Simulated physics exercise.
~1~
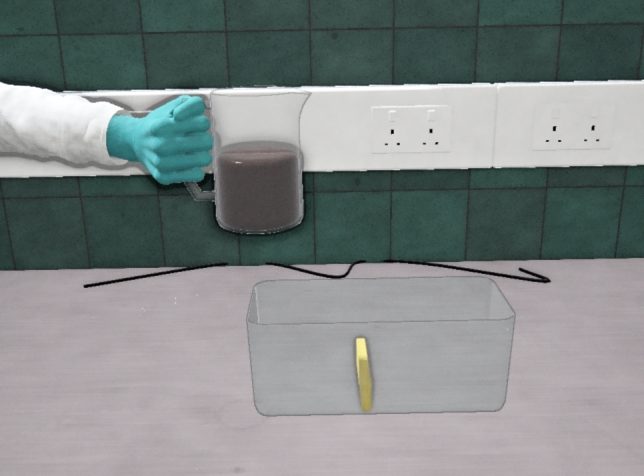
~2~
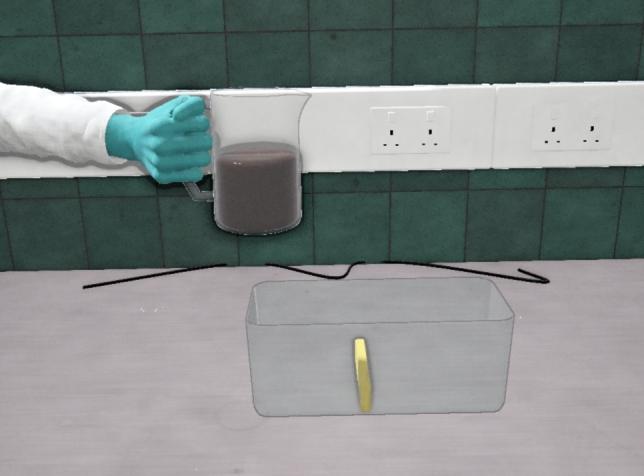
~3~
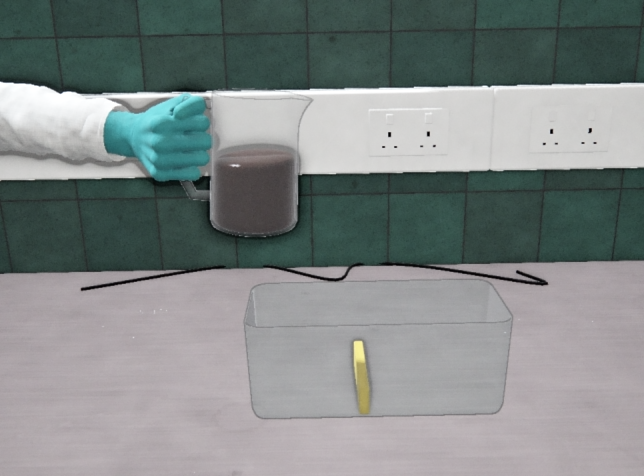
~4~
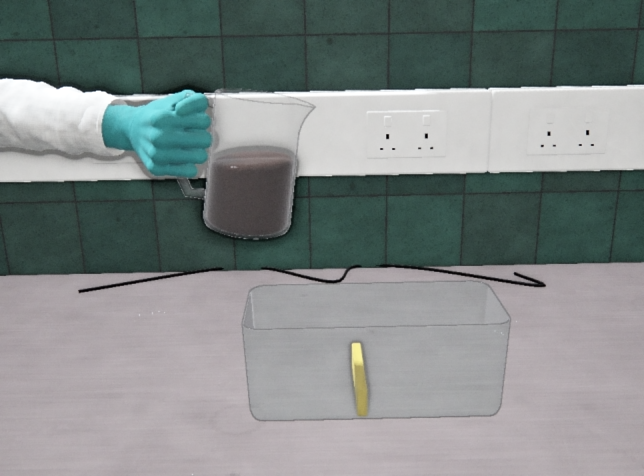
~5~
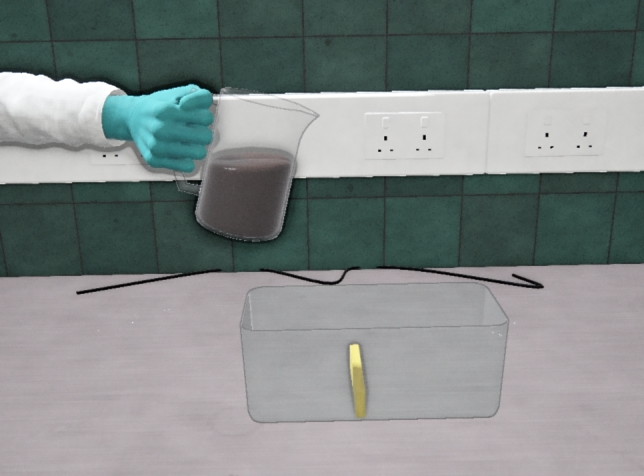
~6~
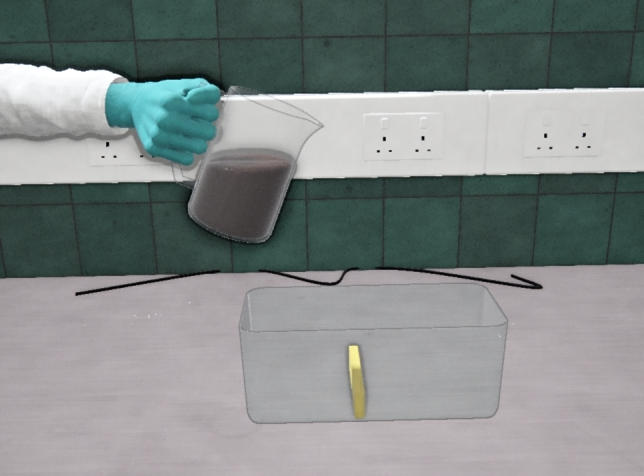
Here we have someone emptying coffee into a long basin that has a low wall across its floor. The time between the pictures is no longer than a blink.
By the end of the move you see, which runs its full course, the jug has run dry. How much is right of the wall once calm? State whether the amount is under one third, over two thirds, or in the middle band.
The amount is over two thirds.
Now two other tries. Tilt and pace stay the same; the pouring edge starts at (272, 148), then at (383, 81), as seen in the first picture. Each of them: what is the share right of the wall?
10 %, then 80 %.
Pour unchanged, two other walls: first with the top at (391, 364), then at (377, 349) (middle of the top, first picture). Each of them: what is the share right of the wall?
Note - case one near 40 %, case two near 65 %.
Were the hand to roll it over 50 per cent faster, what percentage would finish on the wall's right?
About 90 per cent.
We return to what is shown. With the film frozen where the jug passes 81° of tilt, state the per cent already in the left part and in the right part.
Left part: Around 0 %. Right part: Around 0 %.
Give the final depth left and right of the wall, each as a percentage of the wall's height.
About 10 left, about 70 right.
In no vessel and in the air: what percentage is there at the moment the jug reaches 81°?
Close to 5 in a hundred.
A moment on, the jug is tipped on its side and 95 per cent is still to pour, 0 is left of the wall and 0 right of it.
Next, the jug is tipped right over and 33 per cent is still to pour, 0 is left of the wall and 38 right of it.
Then the jug is tipped right over and 1 per cent is still to pour, 10 is left of the wall and 84 right of it.
Later the jug is tipped right over and 0 per cent is still to pour, 10 is left of the wall and 88 right of it.
At rest 11 per cent lies left of the wall, 87 right of it and 2 outside.
